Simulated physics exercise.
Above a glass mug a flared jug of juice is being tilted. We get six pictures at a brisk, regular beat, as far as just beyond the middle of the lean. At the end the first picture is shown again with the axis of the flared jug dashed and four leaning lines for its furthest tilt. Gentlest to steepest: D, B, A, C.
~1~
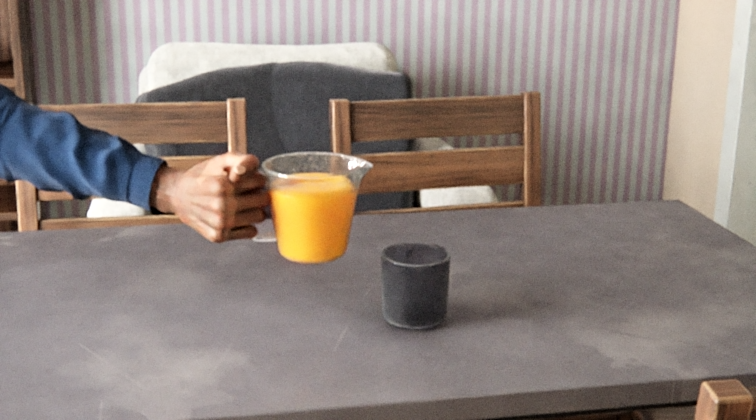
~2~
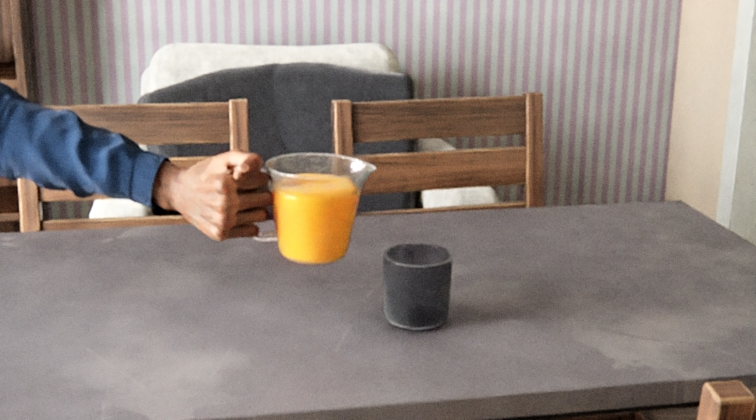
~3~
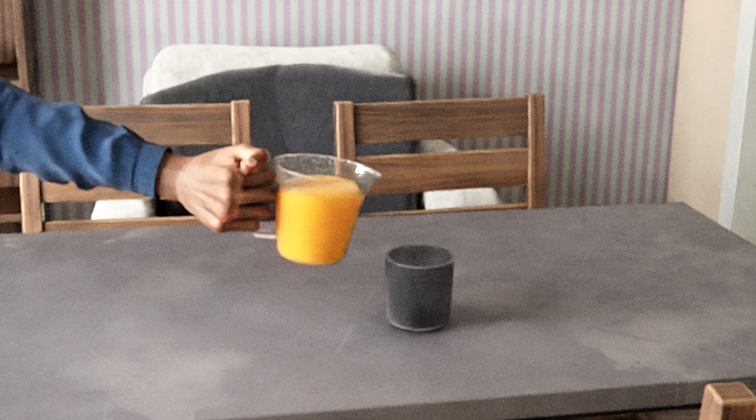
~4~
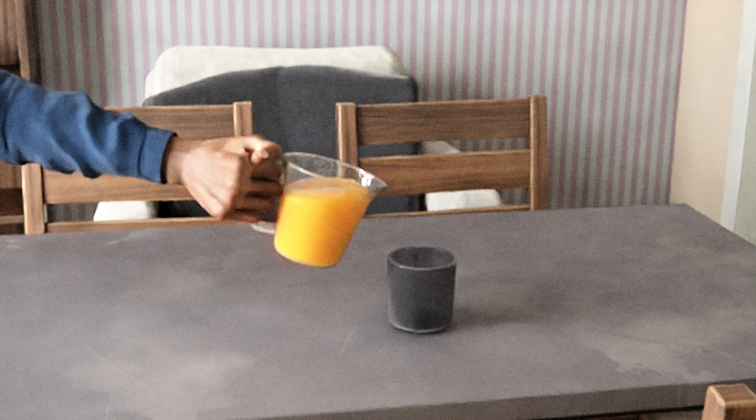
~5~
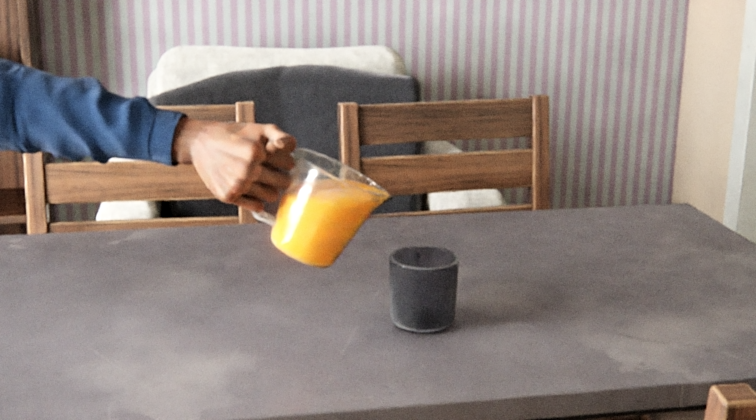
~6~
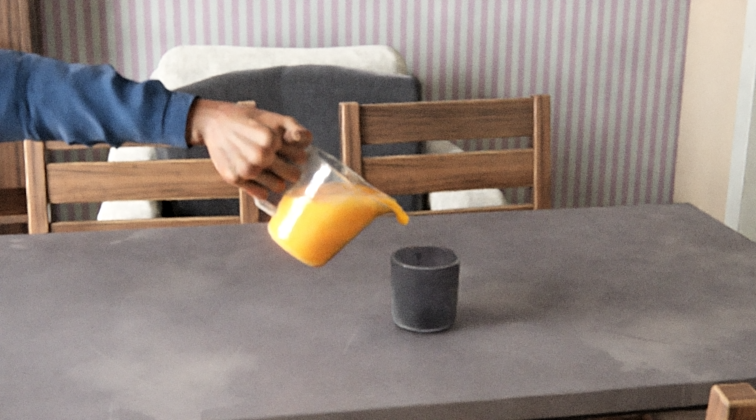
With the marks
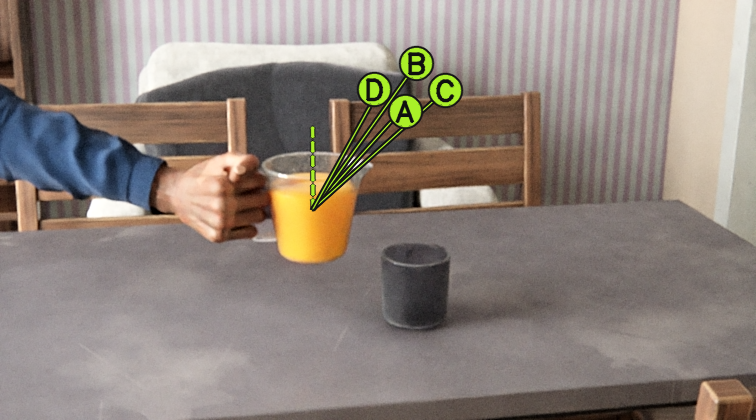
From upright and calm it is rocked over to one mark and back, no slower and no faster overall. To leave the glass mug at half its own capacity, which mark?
C is best.
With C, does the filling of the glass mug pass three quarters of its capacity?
No, it does not.
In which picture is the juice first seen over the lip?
Picture 6.
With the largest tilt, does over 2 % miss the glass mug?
No, it does not.
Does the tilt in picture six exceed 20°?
Yes, it does.
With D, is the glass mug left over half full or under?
Under half.
On the marked copy, A at (390, 121); B at (406, 77); C at (433, 101); D at (369, 107).
With A, the glass mug ends with about 34 % of what it can hold.
With B, the glass mug ends with about 21 % of what it can hold.
With C, the glass mug ends with about 49 % of what it can hold.
With D, the glass mug ends with about 10 % of what it can hold.
